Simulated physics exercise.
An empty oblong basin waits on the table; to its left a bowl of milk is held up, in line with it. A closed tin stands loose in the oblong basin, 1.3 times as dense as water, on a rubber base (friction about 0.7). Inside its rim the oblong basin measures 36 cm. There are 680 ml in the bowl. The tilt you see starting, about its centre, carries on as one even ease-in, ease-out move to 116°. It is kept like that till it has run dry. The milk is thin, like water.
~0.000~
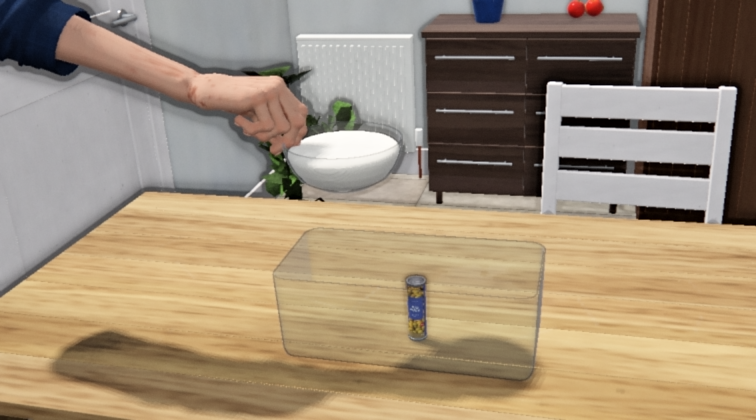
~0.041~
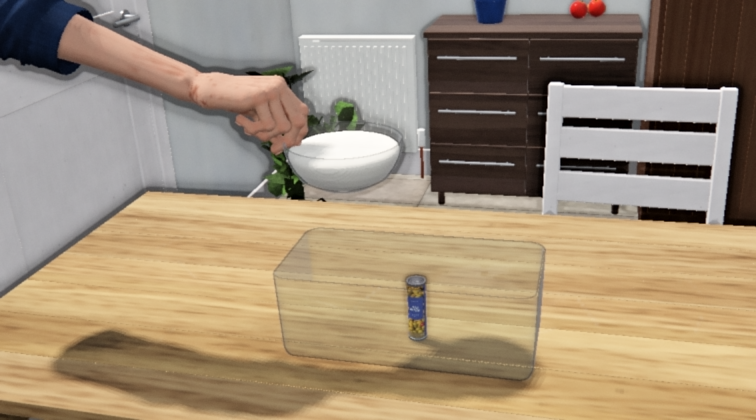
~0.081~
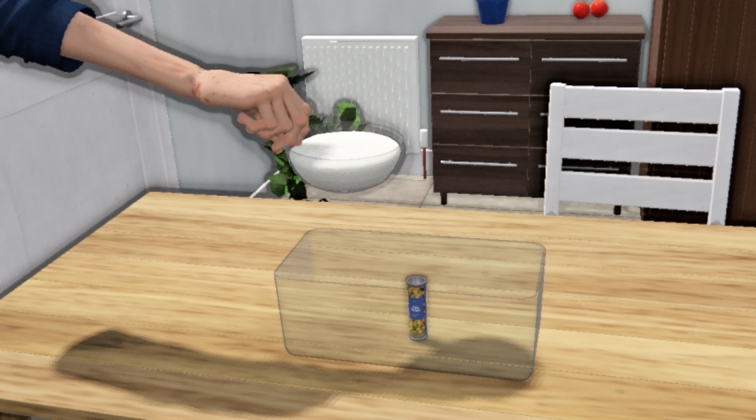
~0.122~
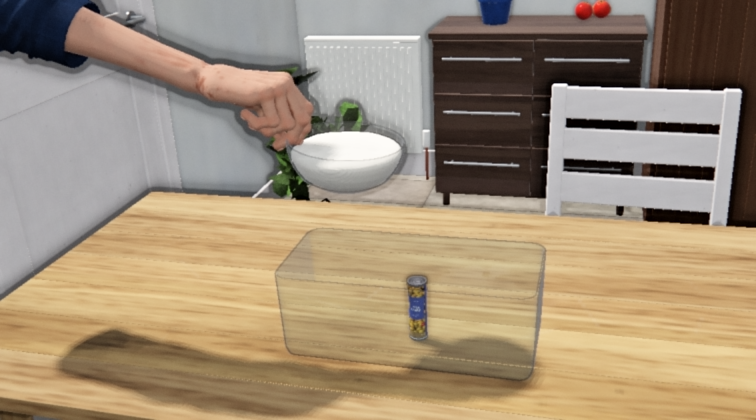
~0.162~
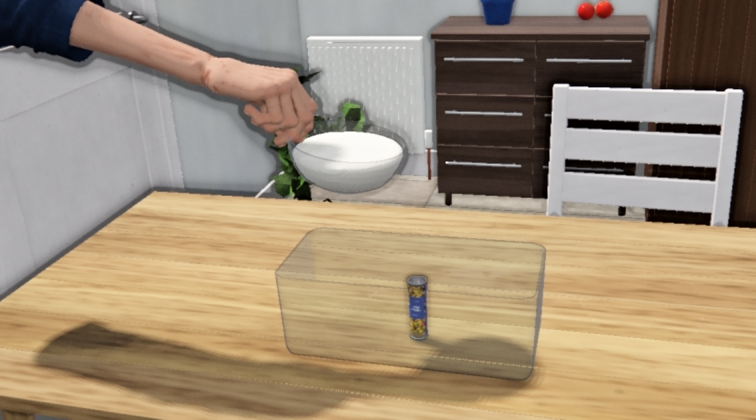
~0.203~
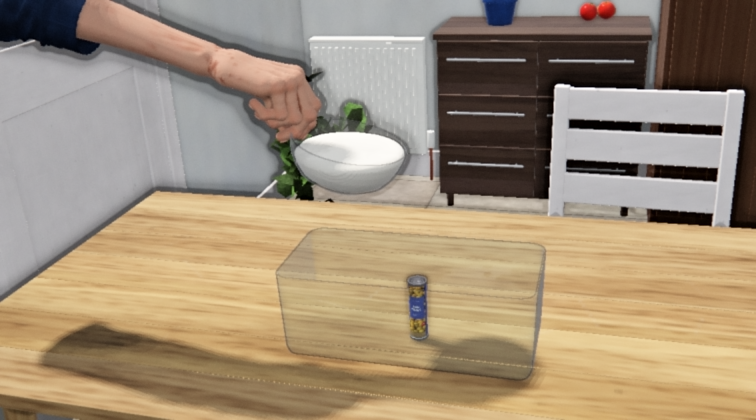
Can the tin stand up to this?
The tin stays up.
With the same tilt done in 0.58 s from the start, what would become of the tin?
Then it keeps standing.
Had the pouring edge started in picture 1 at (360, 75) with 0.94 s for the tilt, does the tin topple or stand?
Then it stays up.
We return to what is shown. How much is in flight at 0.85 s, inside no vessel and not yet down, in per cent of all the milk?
About 2 per cent.
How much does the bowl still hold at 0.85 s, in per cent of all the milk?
About 0 per cent.
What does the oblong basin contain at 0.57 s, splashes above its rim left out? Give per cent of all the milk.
Near 30 in a hundred.
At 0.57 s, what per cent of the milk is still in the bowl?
Near 22 in a hundred.
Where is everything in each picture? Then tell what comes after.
In the first picture, it leans 0°; its right rim is at (400, 143); the milk meets the walls at (293, 145) and (399, 149); the oblong basin's rim runs from (290, 252) to (541, 271); the tin's top is at (416, 283).
In the second picture, it leans 1°; its right rim is at (401, 143); the milk meets the walls at (293, 145) and (399, 150).
In the third picture, it leans 2°; its right rim is at (402, 146); the milk meets the walls at (294, 144) and (400, 151).
In the fourth picture, it leans 5°; its right rim is at (403, 148); the milk meets the walls at (296, 144) and (401, 152).
In the fifth picture, it leans 8°; its right rim is at (404, 152); the milk meets the walls at (297, 144) and (403, 153).
In the sixth picture, it leans 13°; its right rim is at (405, 157); the milk meets the walls at (299, 143) and (404, 154).
After 0.57 s the tilt is 78° and 22 per cent is still to pour; the tin stands where it began.
After 0.85 s the tilt is 113° and 0 per cent is still to pour; the tin stands where it began.
After 1.13 s the tilt is 116° and 0 per cent is still to pour; the tin stands where it began.
After 1.44 s the tilt is 116° and 0 per cent is still to pour; the tin stands where it began.
In the end the tin stands where it began.
